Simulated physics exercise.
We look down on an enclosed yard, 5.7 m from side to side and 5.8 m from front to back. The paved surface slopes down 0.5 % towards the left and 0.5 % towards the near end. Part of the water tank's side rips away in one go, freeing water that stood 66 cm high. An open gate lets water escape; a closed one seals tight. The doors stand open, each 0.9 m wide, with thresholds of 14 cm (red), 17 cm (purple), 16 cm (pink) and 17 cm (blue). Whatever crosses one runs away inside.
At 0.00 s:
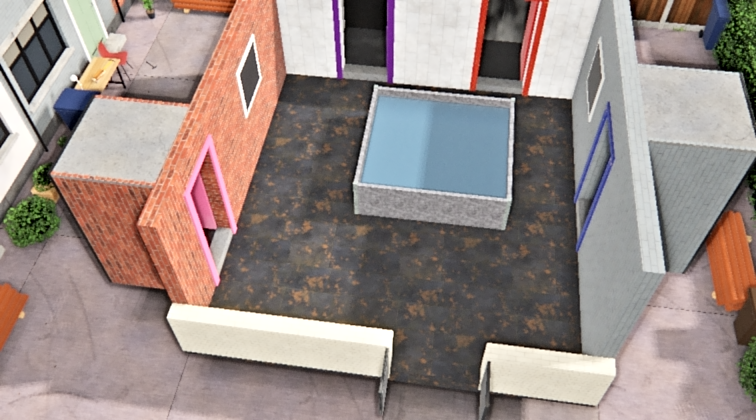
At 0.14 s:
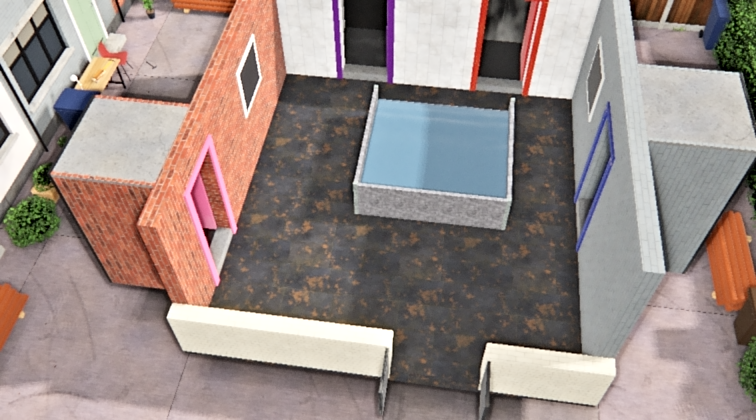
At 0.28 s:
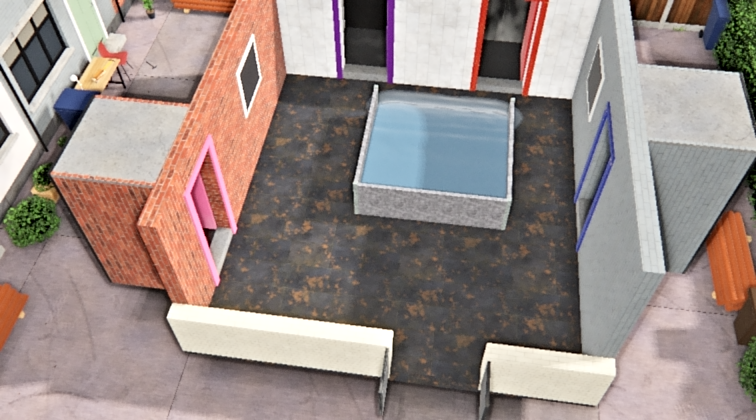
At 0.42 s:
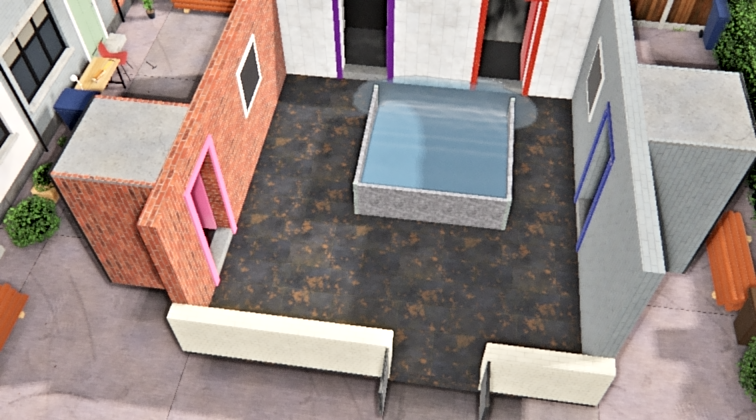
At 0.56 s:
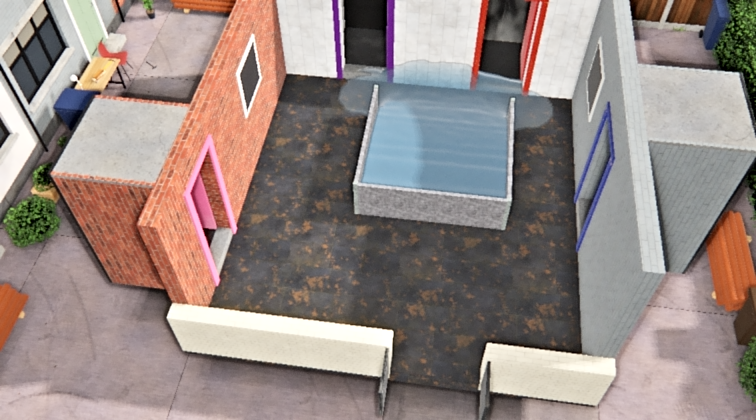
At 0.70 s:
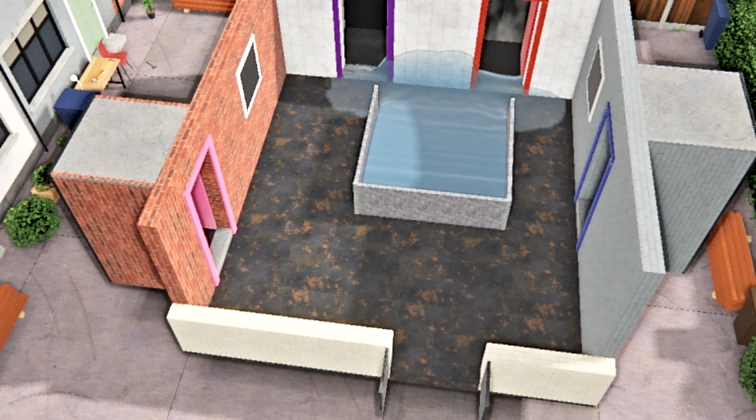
Water pours from the far side of a stone tank and spreads against the white wall.
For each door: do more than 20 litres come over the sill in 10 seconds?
Within that time: At the red door it goes over the limit; at the purple door it passes the limit; at the pink door it keeps below the limit; at the blue door it keeps below the limit.
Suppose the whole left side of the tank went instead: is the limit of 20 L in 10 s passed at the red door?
Then: Red below.
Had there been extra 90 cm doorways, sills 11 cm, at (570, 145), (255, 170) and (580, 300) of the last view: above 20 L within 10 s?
In that order: Above, under, not over.
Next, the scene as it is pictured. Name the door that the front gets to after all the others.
Last comes the pink one.
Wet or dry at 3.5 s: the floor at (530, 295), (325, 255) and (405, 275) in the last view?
In turn: Wet, wet, dry.
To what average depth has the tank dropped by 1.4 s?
Some 37 cm.
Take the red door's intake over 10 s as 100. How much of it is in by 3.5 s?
Some 95 per cent by then.
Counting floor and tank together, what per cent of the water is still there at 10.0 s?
About 78 per cent.
After 1.4 s water covers 20 % of the floor and is deepest (50 cm) near (448, 90); red door 41 cm at the sill, 137 L in, purple door 28 cm at the sill, 13 L in, pink door not reached, blue door not reached.
After 2.2 s water covers 30 % of the floor and is deepest (48 cm) near (560, 100); red door 35 cm at the sill, 274 L in, purple door 27 cm at the sill, 49 L in, pink door not reached, blue door not reached.
After 3.5 s water covers 75 % of the floor and is deepest (28 cm) near (283, 88); red door 23 cm at the sill, 366 L in, purple door 16 cm at the sill, 73 L in, pink door 5 cm at the sill, 0 L in, blue door 5 cm at the sill, 0 L in.
After 6.0 s water covers 90 % of the floor and is deepest (20 cm) near (448, 90); red door 18 cm at the sill, 391 L in, purple door 14 cm at the sill, 75 L in, pink door 4 cm at the sill, 0 L in, blue door 4 cm at the sill, 0 L in.
After 10.0 s water covers 100 % of the floor and is deepest (20 cm) near (202, 331); red door 9 cm at the sill, 395 L in, purple door 7 cm at the sill, 75 L in, pink door 13 cm at the sill, 0 L in, blue door 4 cm at the sill, 0 L in.
